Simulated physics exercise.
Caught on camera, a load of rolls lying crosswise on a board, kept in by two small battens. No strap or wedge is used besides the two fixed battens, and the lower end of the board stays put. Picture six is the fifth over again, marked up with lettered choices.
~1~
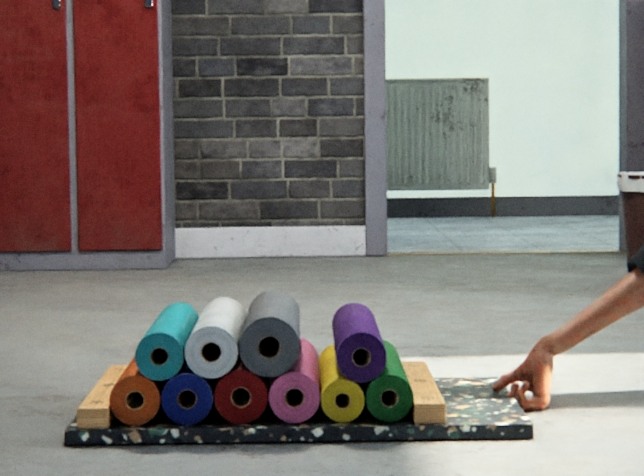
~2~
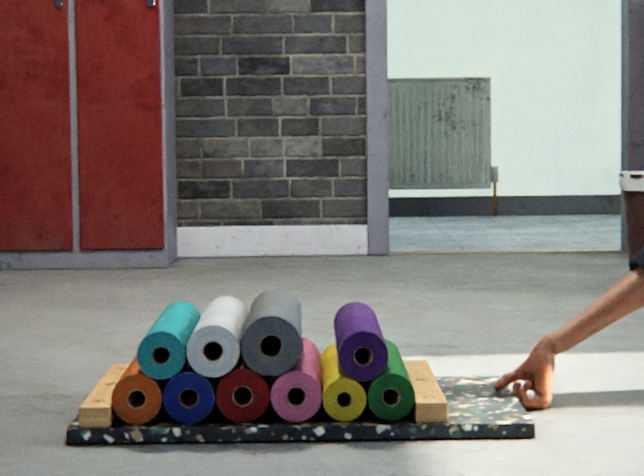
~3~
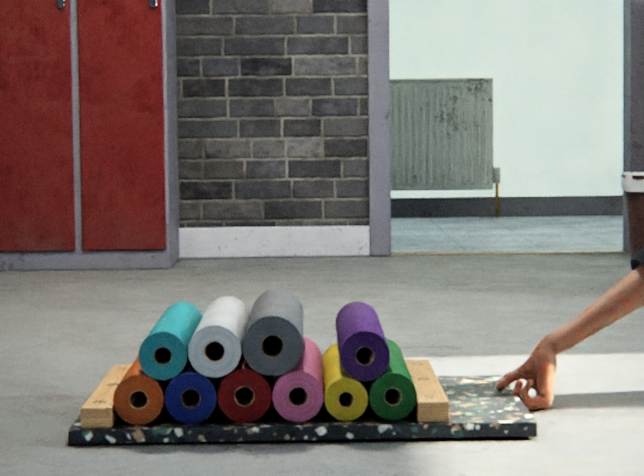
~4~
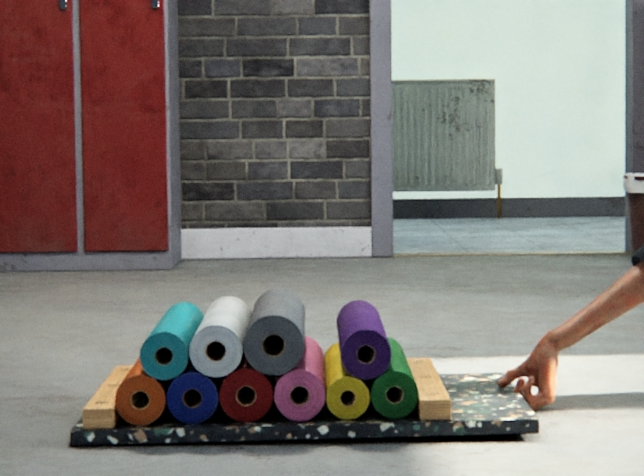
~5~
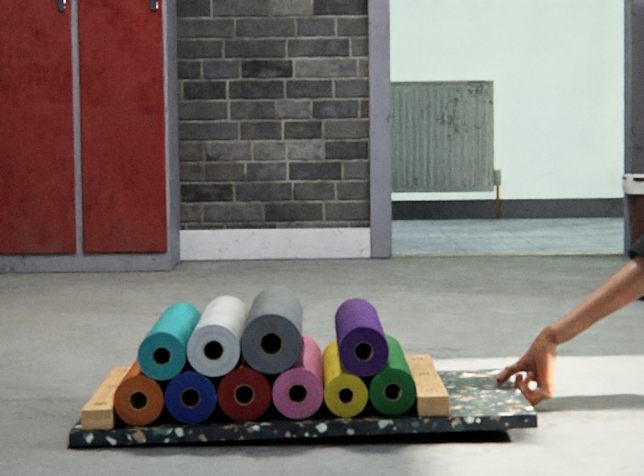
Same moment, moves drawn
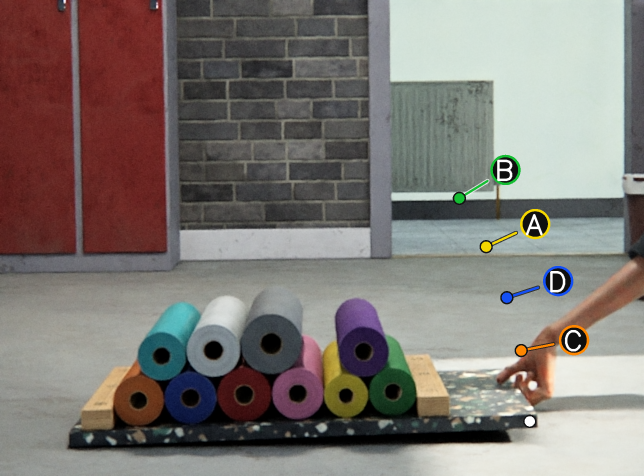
On a grey floor in a room with red lockers and a brick wall, coloured rolls lie stacked between two battens on a speckled board; a hand rests at its right end, then raises that end slightly.
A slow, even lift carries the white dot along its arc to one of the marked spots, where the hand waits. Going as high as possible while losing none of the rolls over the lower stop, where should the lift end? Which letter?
Lift it to A and no more.
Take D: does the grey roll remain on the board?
The grey roll: Yes.
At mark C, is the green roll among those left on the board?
Yes.
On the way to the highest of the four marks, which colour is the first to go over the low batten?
First is the turquoise one.
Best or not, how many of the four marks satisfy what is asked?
Three of them.
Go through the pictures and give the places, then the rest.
Blue roll (187, 399); red roll (241, 397); pink roll (295, 397), in the first picture.
Pink roll (297, 396); yellow roll (345, 400), in the second picture.
Board (303, 397); green roll (393, 396); purple roll (365, 356); grey roll (273, 346), in the third picture.
Board (305, 396); orange roll (140, 400); blue roll (193, 398), in the fourth picture.
Board (304, 395); orange roll (139, 400); blue roll (191, 398), in the fifth picture.
On the marked copy, A at (486, 247); B at (459, 198); C at (522, 350); D at (507, 298); the white dot at (530, 421).
Following A. Soon after the start, board at 15°.
Later, board at 24°.
In the end, board at 24°, none over the low batten.
As for the rest, B three over the low batten (turquoise, grey, white); C none over the low batten; D none over the low batten.
